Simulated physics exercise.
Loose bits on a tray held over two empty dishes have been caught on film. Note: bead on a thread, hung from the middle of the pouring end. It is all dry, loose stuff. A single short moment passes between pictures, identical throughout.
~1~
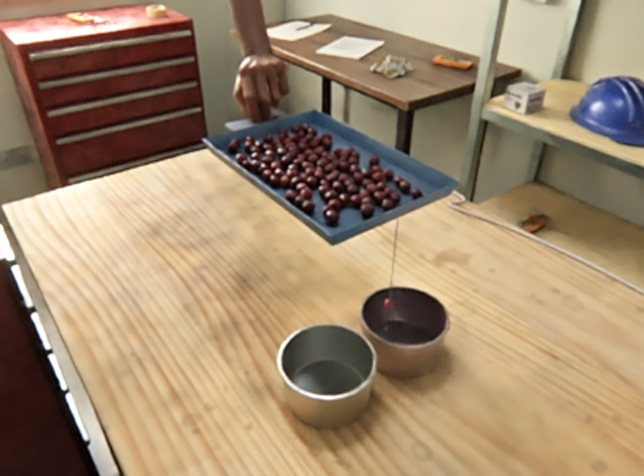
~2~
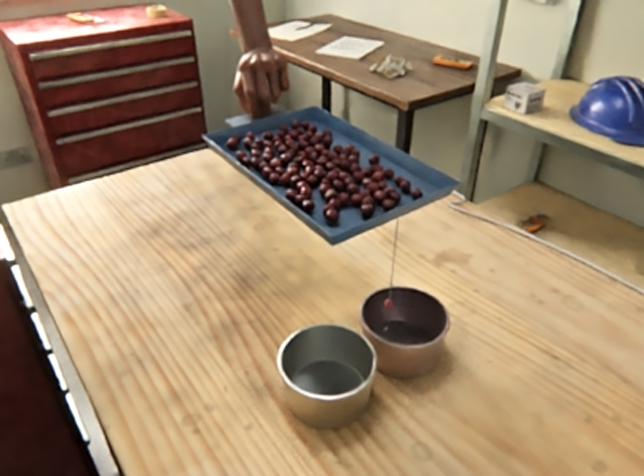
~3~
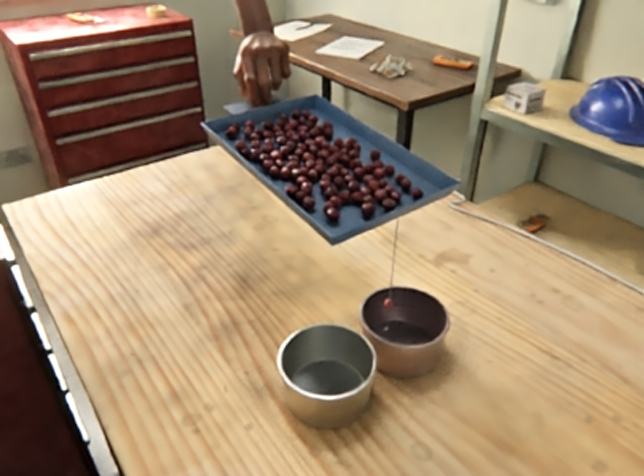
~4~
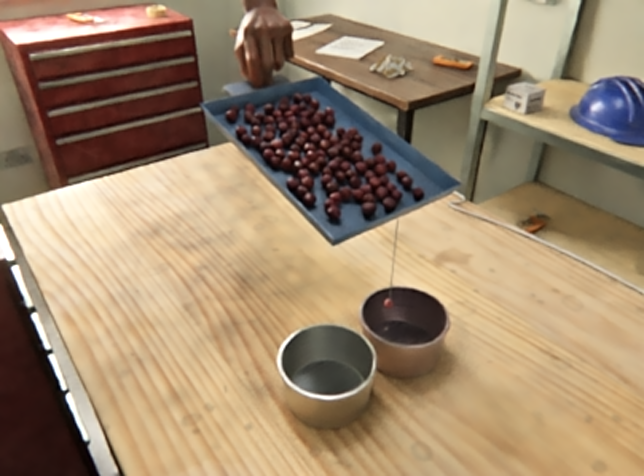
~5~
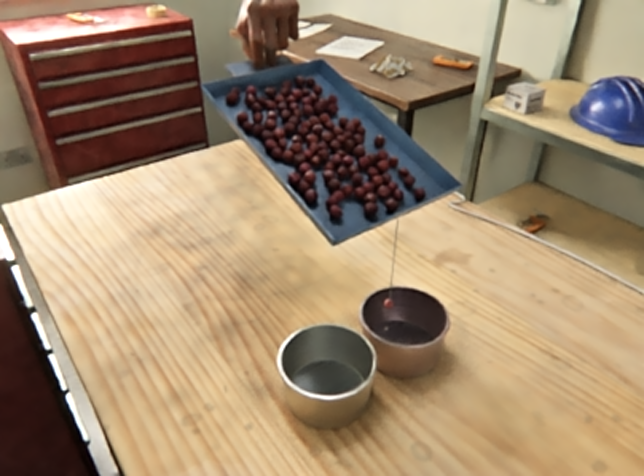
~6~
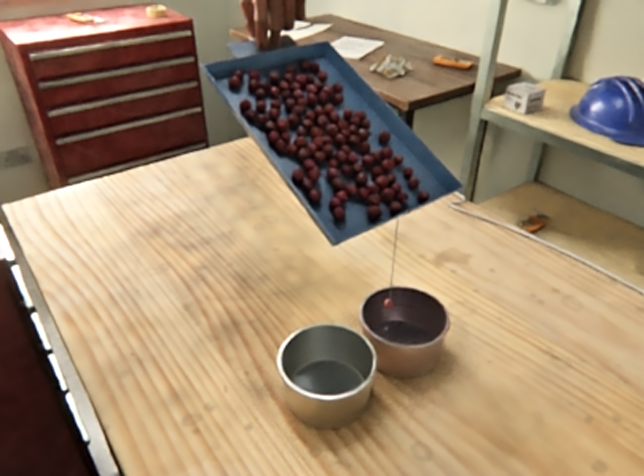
To begin with, a hand holds a blue tray of dried cherries nearly level above two empty round dishes on a wooden table, a red bead hanging on a thread from its near edge. The hand then raises the far end, slightly at first, then clearly, and some cherries shift down the tray.
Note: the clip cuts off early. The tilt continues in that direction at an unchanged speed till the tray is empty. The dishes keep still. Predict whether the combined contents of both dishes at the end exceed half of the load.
Well, most of the load misses the dishes, as it turns out.
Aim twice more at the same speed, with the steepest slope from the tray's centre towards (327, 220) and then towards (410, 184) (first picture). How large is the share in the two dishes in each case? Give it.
In order, some 80 % and some 20 %.
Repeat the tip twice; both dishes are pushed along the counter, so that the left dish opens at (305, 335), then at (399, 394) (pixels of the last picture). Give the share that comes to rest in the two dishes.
Near 0 % and 70 %.
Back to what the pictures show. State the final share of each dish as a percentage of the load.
Result - left dish: 10 %; right dish: 20 %.
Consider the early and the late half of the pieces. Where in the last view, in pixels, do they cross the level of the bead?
Roughly (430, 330) first, then roughly (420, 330).
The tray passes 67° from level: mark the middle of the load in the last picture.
The middle of the pieces shows up near (391, 197).
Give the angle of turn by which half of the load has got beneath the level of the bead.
Tilt: Around 95 degrees.
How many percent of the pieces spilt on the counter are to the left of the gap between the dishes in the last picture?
That's roughly 0 per cent of the pieces.
Soon after the last picture, tray tipped steeply; nearly all on the tray; a small part in the air.
A little later, tray tipped past a quarter turn; a small part on the tray; a small part in the left dish; a small part in the right dish; about a third outside both; about a third in the air.
Later still, tray tipped past a quarter turn; a small part in the left dish; about a quarter in the right dish; about two thirds outside both.
At rest, tray tipped past a quarter turn; a small part in the left dish; about a quarter in the right dish; about two thirds outside both.
